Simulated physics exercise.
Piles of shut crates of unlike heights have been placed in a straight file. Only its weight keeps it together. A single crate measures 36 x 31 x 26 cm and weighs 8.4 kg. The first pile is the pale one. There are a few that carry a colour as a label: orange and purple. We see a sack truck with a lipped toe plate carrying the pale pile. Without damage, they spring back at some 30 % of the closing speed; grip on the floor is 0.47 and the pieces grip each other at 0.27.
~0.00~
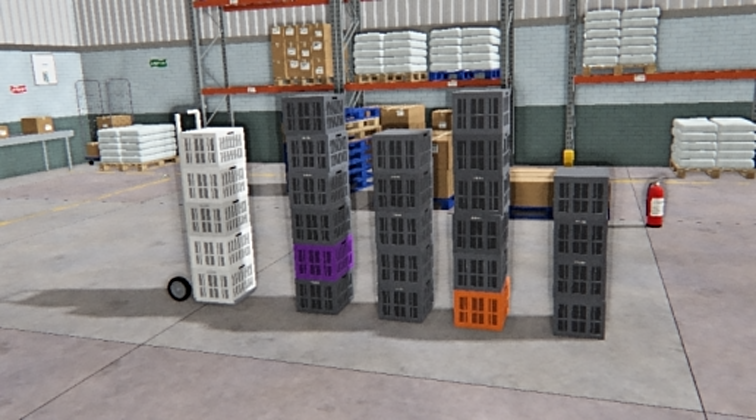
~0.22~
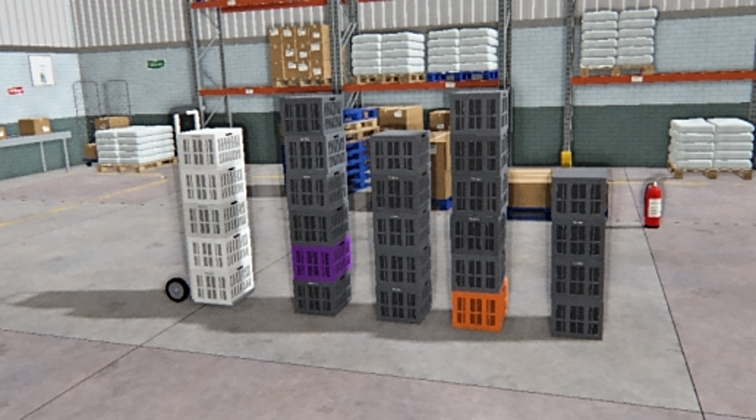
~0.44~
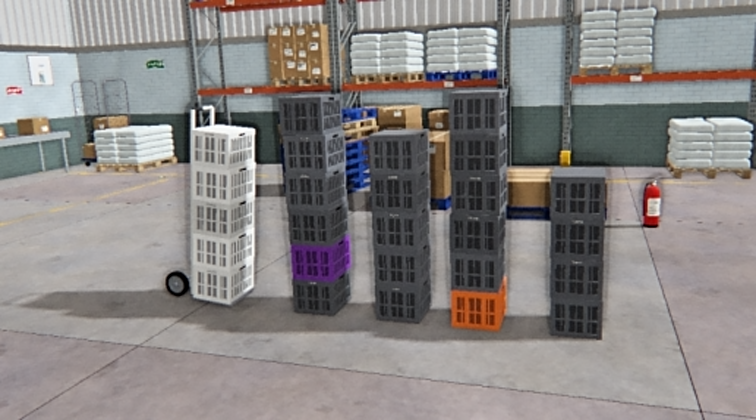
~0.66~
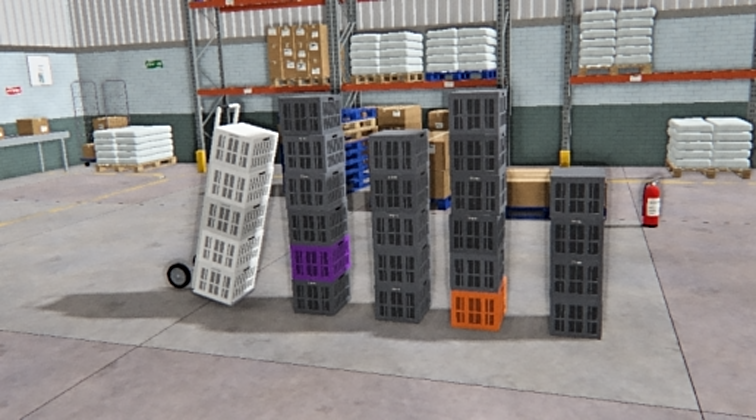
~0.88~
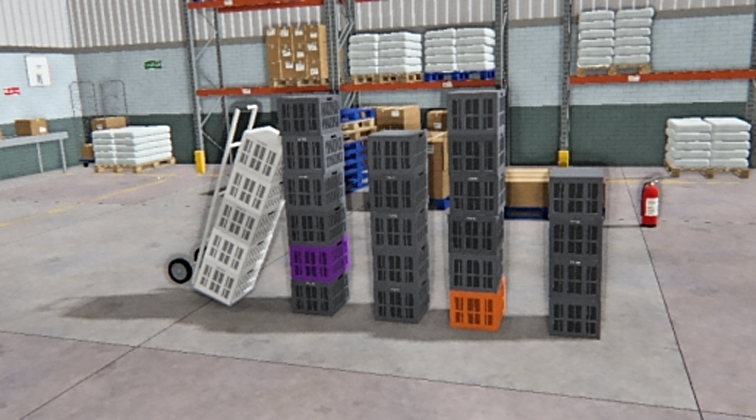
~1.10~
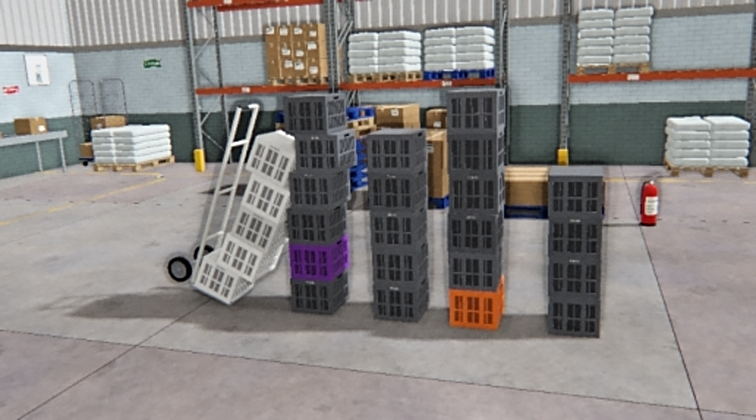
White crates on a hand truck tilting right towards a row of dark crate stacks, leaning against the nearest and nudging its upper crates.
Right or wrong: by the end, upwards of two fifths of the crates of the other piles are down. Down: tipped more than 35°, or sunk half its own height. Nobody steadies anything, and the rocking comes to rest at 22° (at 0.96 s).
Right.
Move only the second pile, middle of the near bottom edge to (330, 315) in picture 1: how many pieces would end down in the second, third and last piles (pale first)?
Second 4, third 3, last 3 down.
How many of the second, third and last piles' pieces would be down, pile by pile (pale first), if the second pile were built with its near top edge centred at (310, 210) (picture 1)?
Pile by pile that makes second 0, third 0, last 0.
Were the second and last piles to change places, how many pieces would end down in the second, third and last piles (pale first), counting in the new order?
Count of fallen pieces - second: 2; third: 3; last: 6.
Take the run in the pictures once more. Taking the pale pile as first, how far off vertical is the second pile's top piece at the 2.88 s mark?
The top piece is some 30 degrees from upright.
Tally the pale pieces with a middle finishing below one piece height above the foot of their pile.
2 of them.
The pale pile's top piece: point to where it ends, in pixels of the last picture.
Somewhere about (361, 216).
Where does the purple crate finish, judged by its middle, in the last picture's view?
About pixel (372, 271).
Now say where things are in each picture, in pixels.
In the first frame (places mark the middle of the side facing us), truck frame (181, 152) 0° forward; orange crate (478, 311); purple crate (314, 263); the rest undisturbed.
Truck frame (180, 153) 0° forward; orange crate (476, 311), in the second frame.
Truck frame 6° forward, top of the pale pile leaning 6°; orange crate (475, 311); the rest undisturbed, in the third frame.
Truck frame (214, 146) 15° forward, top of the pale pile leaning 15°; orange crate (475, 311); the rest undisturbed, in the fourth frame.
Truck frame (228, 146) 21° forward, top of the pale pile leaning 25°; orange crate (474, 311); the rest undisturbed, in the fifth frame.
Truck frame (229, 145) 22° forward, top of the pale pile leaning 26°; purple crate (310, 263); orange crate (473, 310); 3 disturbed, none down, in the sixth frame.
After 2.00 s, 5 of the pale pile down; none of the 21 other crates down, 12 disturbed; purple crate leaning 19°.
After 2.88 s, 5 of the pale pile down; 8 of the 21 other crates down; purple crate leaning 39°, 9 cm lower; orange crate leaning 28°.
After 3.58 s, 5 of the pale pile down; 16 of the 21 other crates down; purple crate leaning 38°, 9 cm lower; orange crate leaning 29°.
At rest (4.8 s), 5 of the pale pile down; 16 of the 21 other crates down; purple crate leaning 38°, 9 cm lower; orange crate leaning 29°. That is 76 per cent. As the last picture would show them, middles, purple crate near (372, 271), orange crate near (490, 293).
